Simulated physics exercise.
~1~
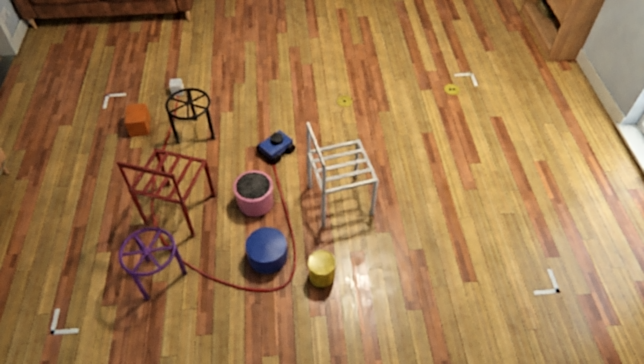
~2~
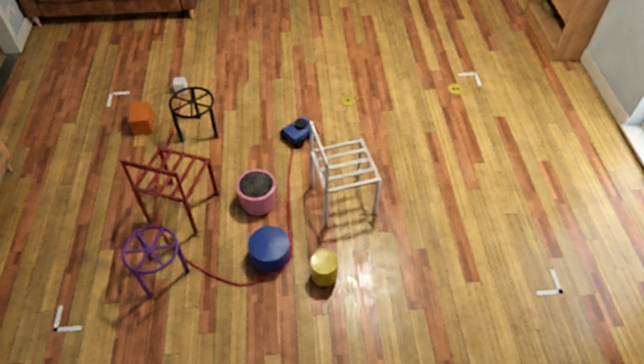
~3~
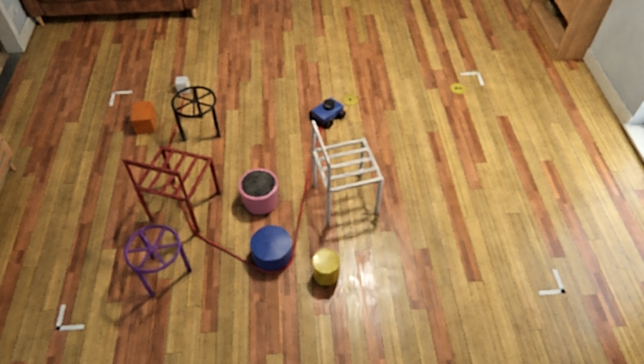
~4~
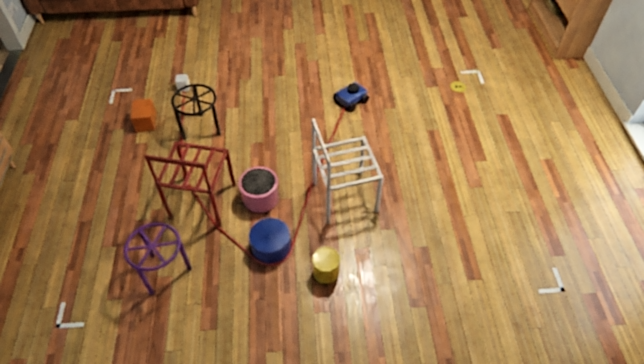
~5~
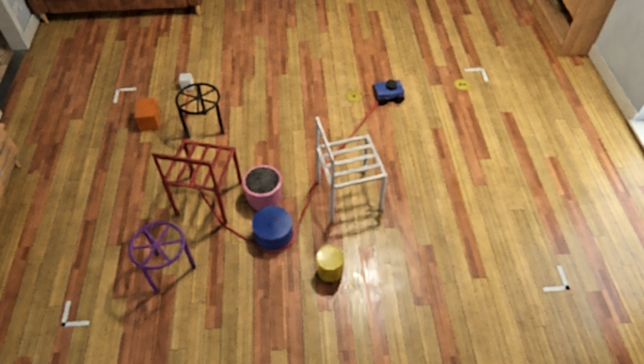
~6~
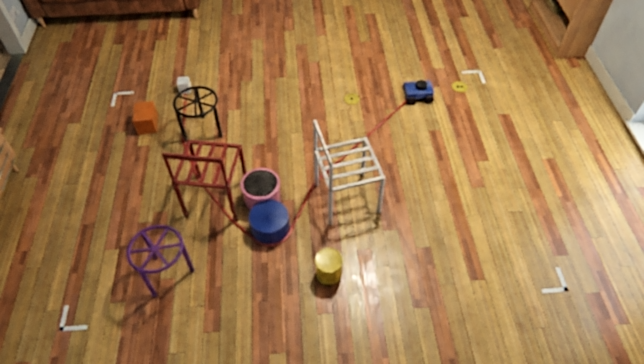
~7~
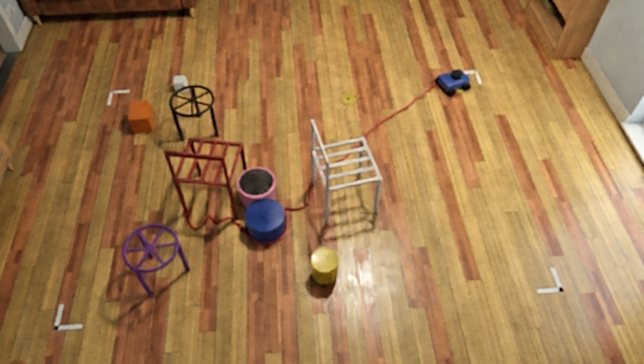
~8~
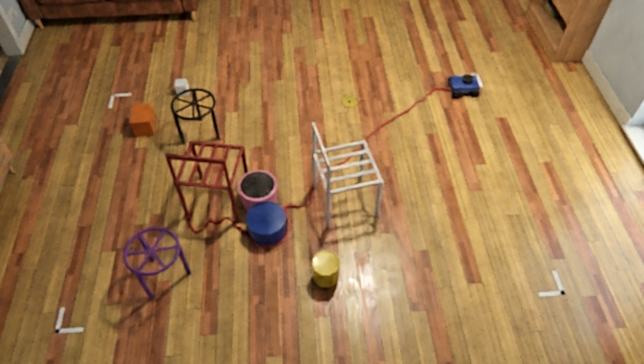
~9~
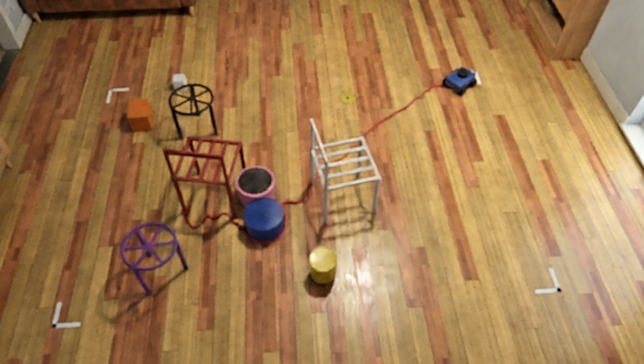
A red chair and a blue tub shift as a small blue cart pulls a red lead rightward.
